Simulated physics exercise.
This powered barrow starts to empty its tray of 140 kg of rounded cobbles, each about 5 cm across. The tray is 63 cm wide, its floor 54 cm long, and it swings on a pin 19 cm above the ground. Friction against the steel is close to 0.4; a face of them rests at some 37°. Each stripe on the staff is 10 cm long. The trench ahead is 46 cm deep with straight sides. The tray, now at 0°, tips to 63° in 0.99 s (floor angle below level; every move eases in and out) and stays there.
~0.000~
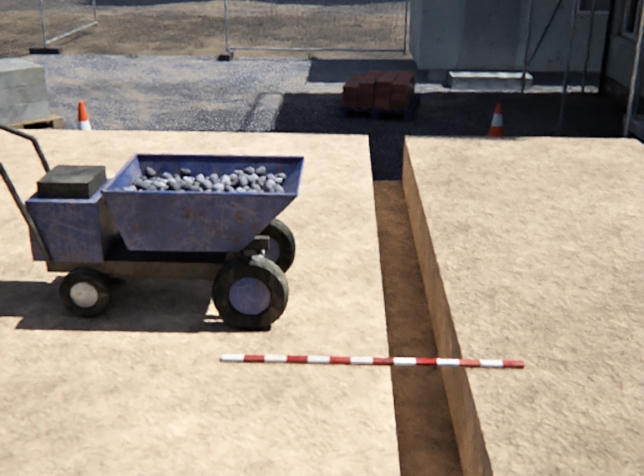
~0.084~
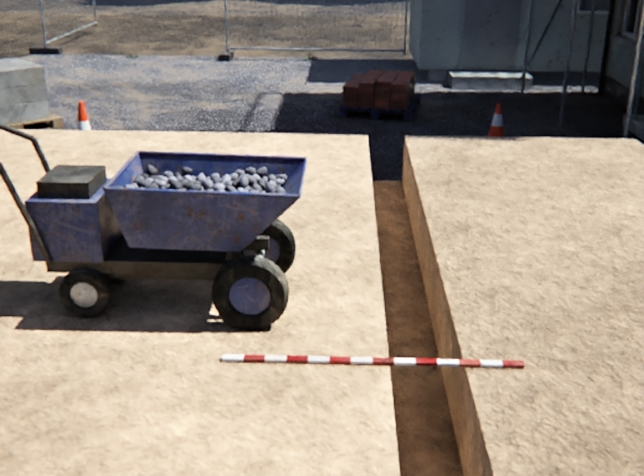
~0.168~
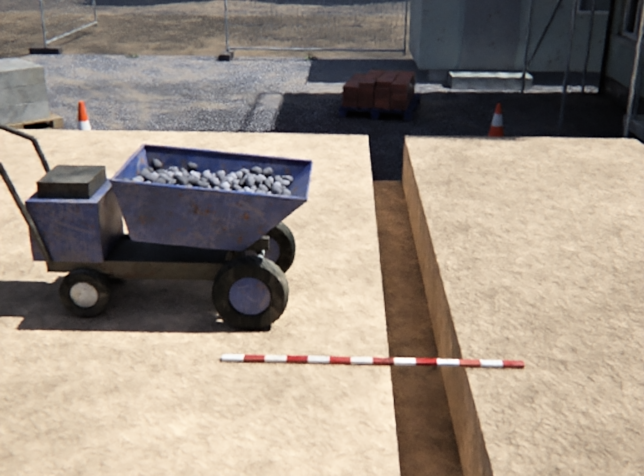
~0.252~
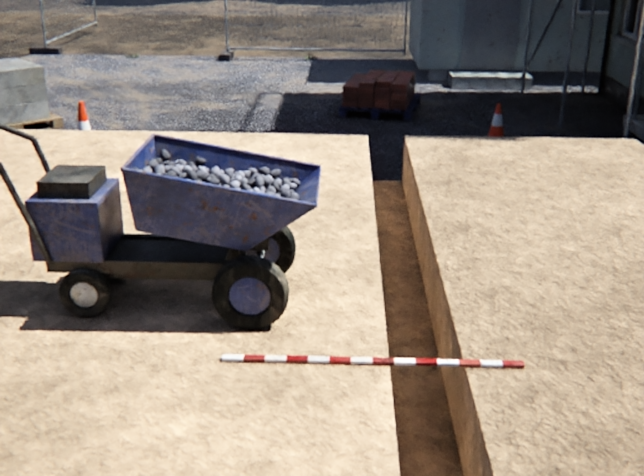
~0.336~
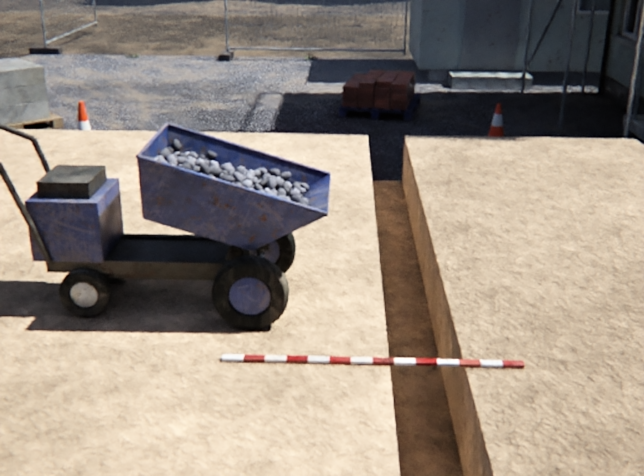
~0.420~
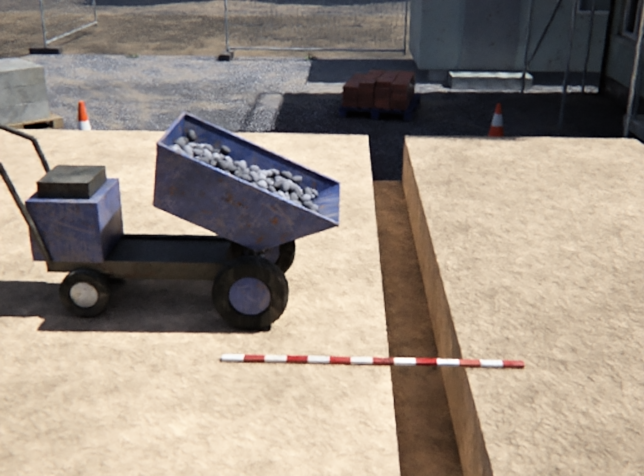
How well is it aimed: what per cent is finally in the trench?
About 98 per cent.
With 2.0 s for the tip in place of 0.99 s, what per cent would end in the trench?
In that case some 100 per cent.
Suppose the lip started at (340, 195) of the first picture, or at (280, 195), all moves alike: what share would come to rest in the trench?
Near 70 per cent from the first place, 85 from the second.
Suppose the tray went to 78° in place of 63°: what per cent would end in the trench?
In that case some 85 per cent.
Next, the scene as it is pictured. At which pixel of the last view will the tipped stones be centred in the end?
Around (414, 363).
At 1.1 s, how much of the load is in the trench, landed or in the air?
Some 15 per cent.
After 0.7 s the floor is at 53°; 100 % in the tray; the foremost stones are at (350, 239).
After 1.1 s the floor is at 63°; 81 % in the tray, 3 % short of the trench, 16 % in the trench; the foremost stones are at (425, 322).
After 1.4 s the floor is at 63°; 42 % in the tray, 3 % short of the trench, 54 % in the trench, 1 % past the trench; the foremost stones are at (477, 314).
After 3.4 s the floor is at 63°; 0 % in the tray, 1 % short of the trench, 98 % in the trench, 1 % past the trench; the foremost stones are at (504, 318).
